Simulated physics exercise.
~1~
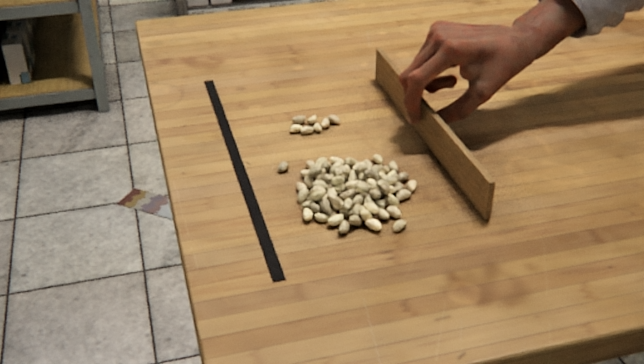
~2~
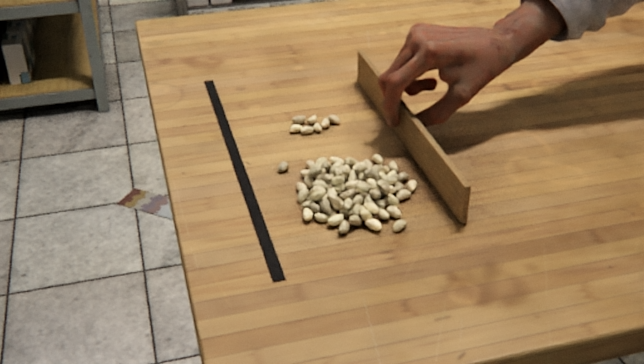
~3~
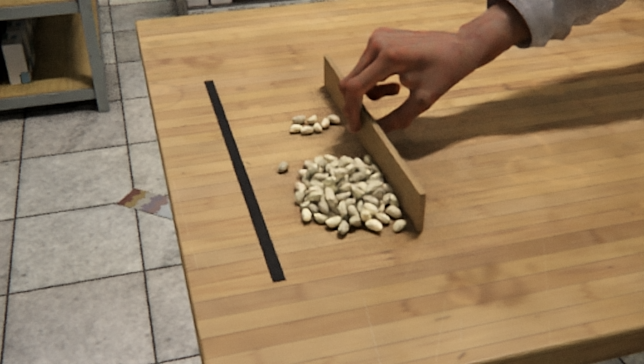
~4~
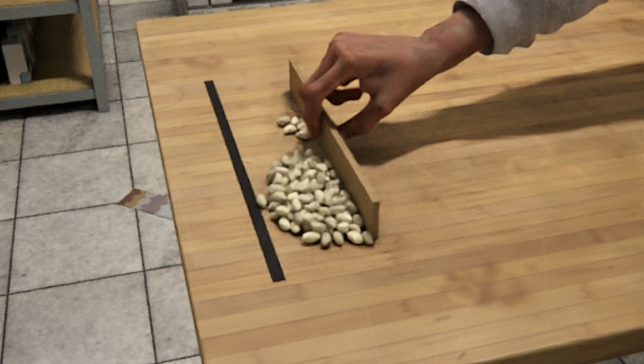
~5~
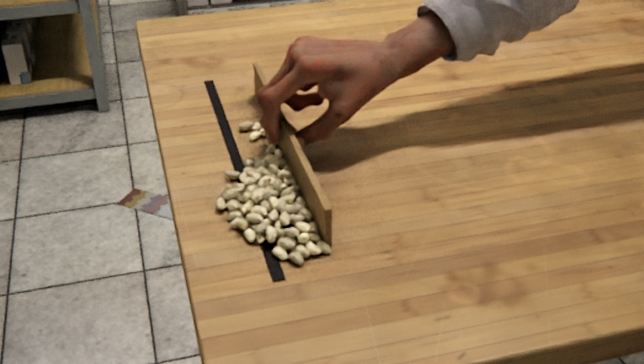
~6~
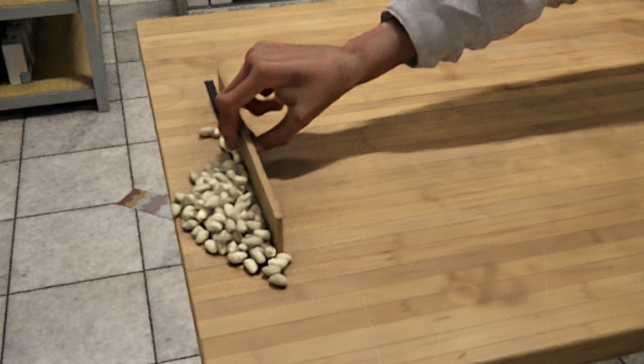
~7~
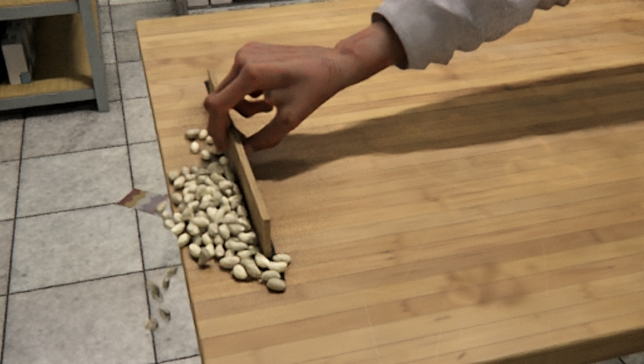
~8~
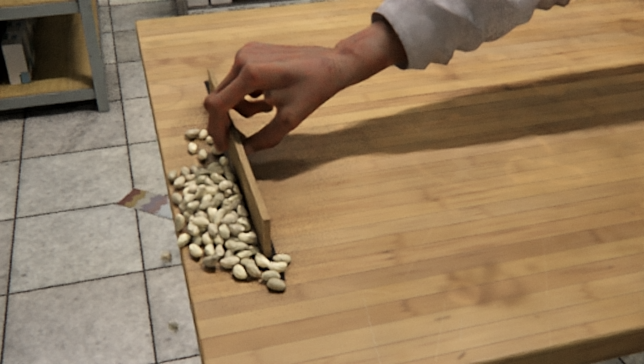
At first, a hand holds a thin wooden-looking strip upright on a table, to the right of a large near pile of pale, bean-like pieces and a much smaller group behind it. The hand slides the strip left until it meets the pieces and starts pushing them. Both lots move across the black tape towards the table's left edge. The strip stops around the tape, and a few pieces from the near pile drop over the edge towards the tiled floor. Finally, the hand holds still, with most of the near pile crowded at the edge and the small far group still on the table.
